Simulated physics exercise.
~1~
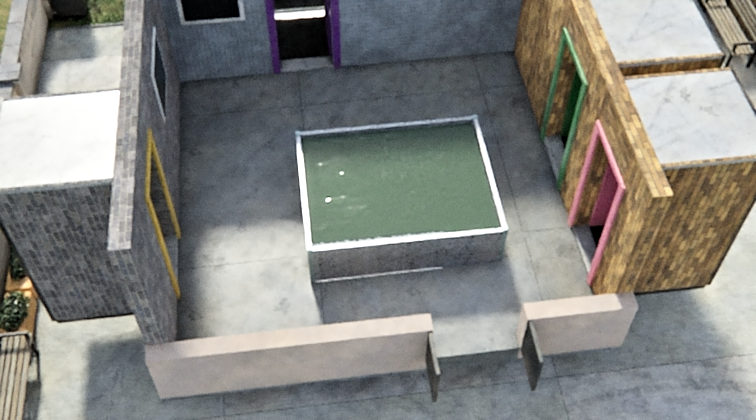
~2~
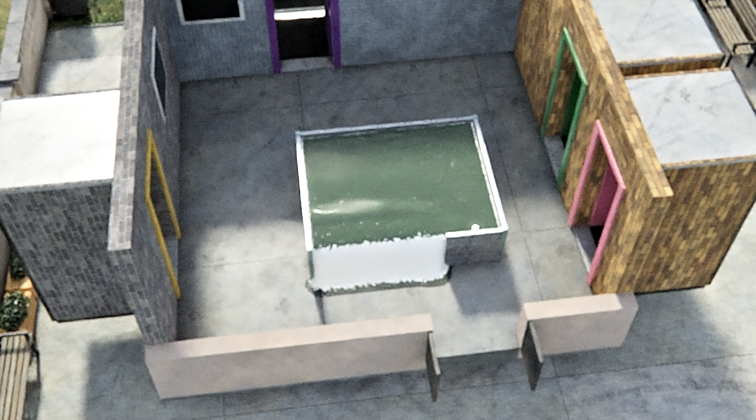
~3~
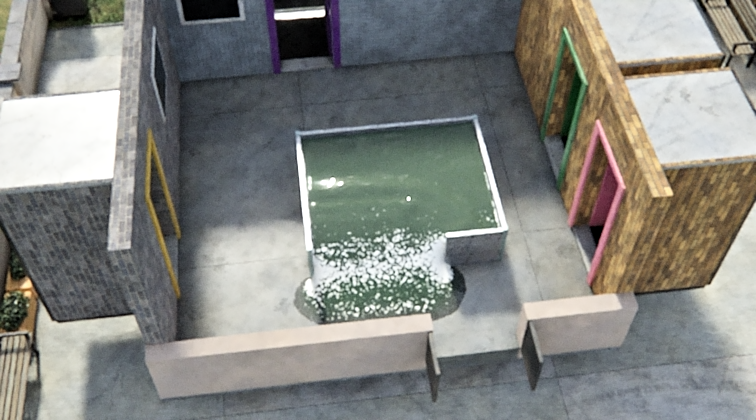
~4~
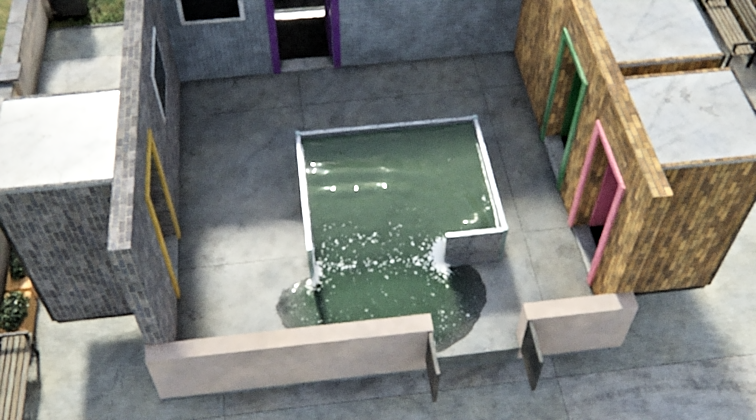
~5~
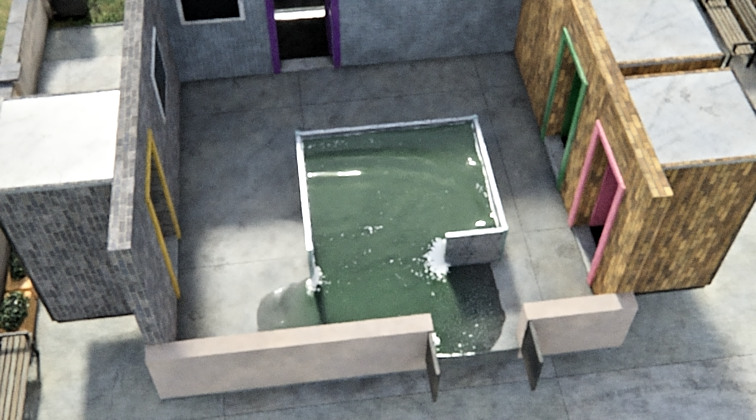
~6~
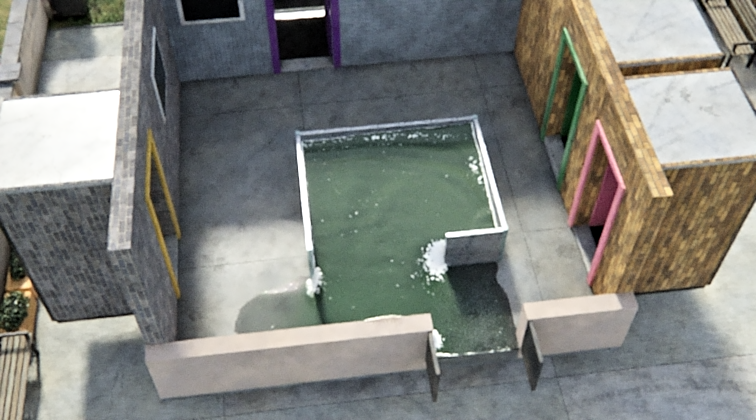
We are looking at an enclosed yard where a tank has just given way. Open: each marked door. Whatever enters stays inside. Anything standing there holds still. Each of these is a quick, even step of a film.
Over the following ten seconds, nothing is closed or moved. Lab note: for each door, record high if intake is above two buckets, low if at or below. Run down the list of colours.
Green door: Low; yellow door: High; purple door: High; pink door: High.
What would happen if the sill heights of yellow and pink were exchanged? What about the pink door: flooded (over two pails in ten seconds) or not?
The pink door remains short of it.
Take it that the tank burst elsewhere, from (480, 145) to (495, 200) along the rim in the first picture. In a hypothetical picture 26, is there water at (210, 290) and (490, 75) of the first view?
Taking them in turn, they come out spared and soaked.
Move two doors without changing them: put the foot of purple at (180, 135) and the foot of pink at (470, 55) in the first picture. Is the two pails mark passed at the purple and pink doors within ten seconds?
Here the purple door tops the limit while the pink door tops the limit.
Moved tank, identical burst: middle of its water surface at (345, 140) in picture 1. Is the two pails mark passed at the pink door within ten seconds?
Well, the way I see it, the pink door breaks past the limit.
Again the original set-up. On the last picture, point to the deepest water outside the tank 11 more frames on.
I'd mark about pixel (178, 371).
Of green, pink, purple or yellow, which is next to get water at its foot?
The yellow door, before the others.
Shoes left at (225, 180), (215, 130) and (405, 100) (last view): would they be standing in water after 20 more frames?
The three points read soaked through, soaked through and clear.
A moment on, water covers 20 % of the floor; the green door not reached, the yellow door not reached, the purple door not reached, the pink door not reached.
Next, water covers 30 % of the floor; the green door not reached, the yellow door wet at the sill, nothing in, the purple door not reached, the pink door not reached.
Then, water covers 60 % of the floor; the green door wet at the sill, nothing in, the yellow door over two buckets in, the purple door not reached, the pink door under two buckets in.
Later, water covers 90 % of the floor; the green door wet at the sill, nothing in, the yellow door over two buckets in, the purple door over two buckets in, the pink door over two buckets in.
In the end, water covers 100 % of the floor; the green door wet at the sill, nothing in, the yellow door over two buckets in, the purple door far over two buckets in, the pink door over two buckets in.
